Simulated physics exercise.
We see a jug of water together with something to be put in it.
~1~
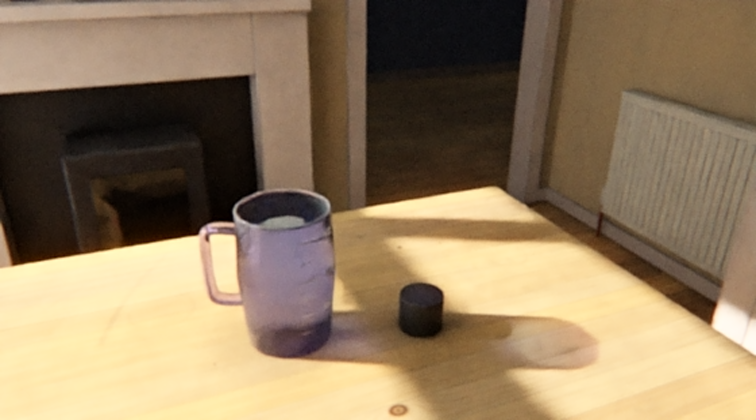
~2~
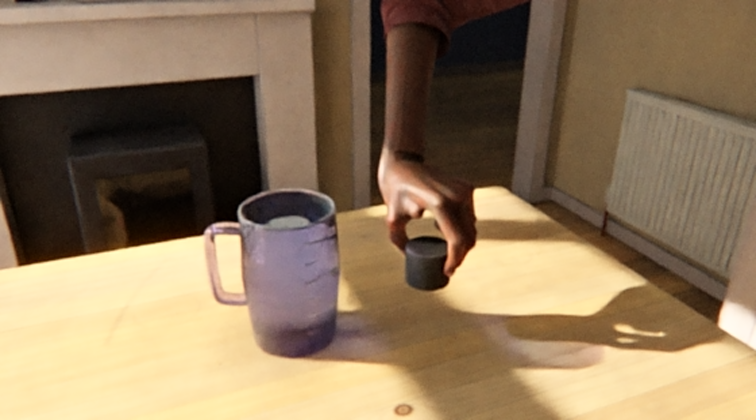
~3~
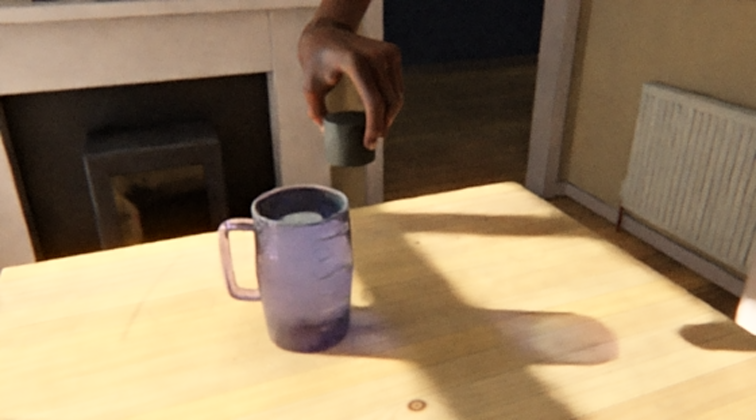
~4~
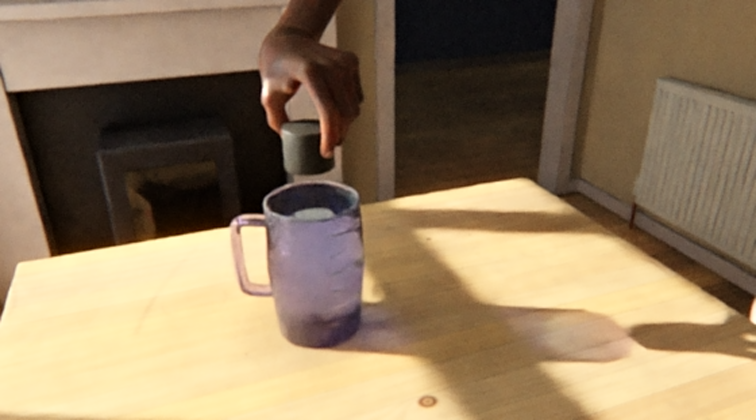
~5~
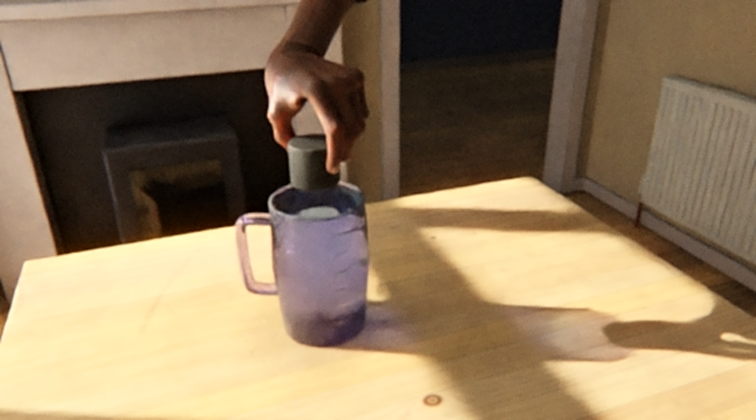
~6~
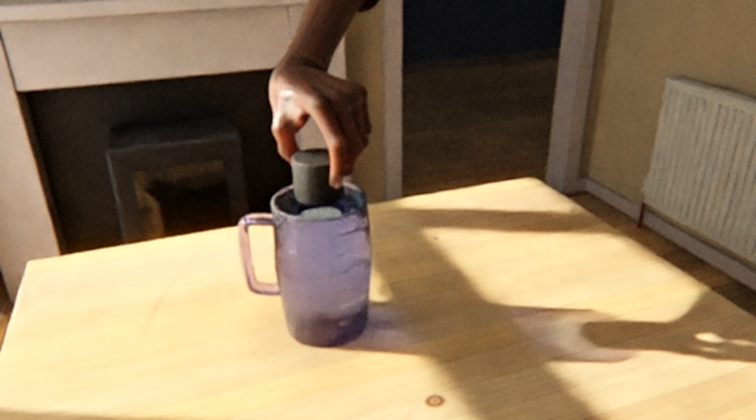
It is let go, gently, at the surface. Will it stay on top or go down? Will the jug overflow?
Water: Under; jug: Spill.
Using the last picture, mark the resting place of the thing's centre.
About (326, 303).
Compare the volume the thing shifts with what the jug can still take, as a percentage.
About 290 %.
Soon after, the iron weight enters the water; the jug is full to the brim; some has gone over the rim.
Later, the iron weight goes on down; the jug is full to the brim; some has gone over the rim.
In the end, the iron weight lies on the bottom; the jug is full to the brim; some has gone over the rim.
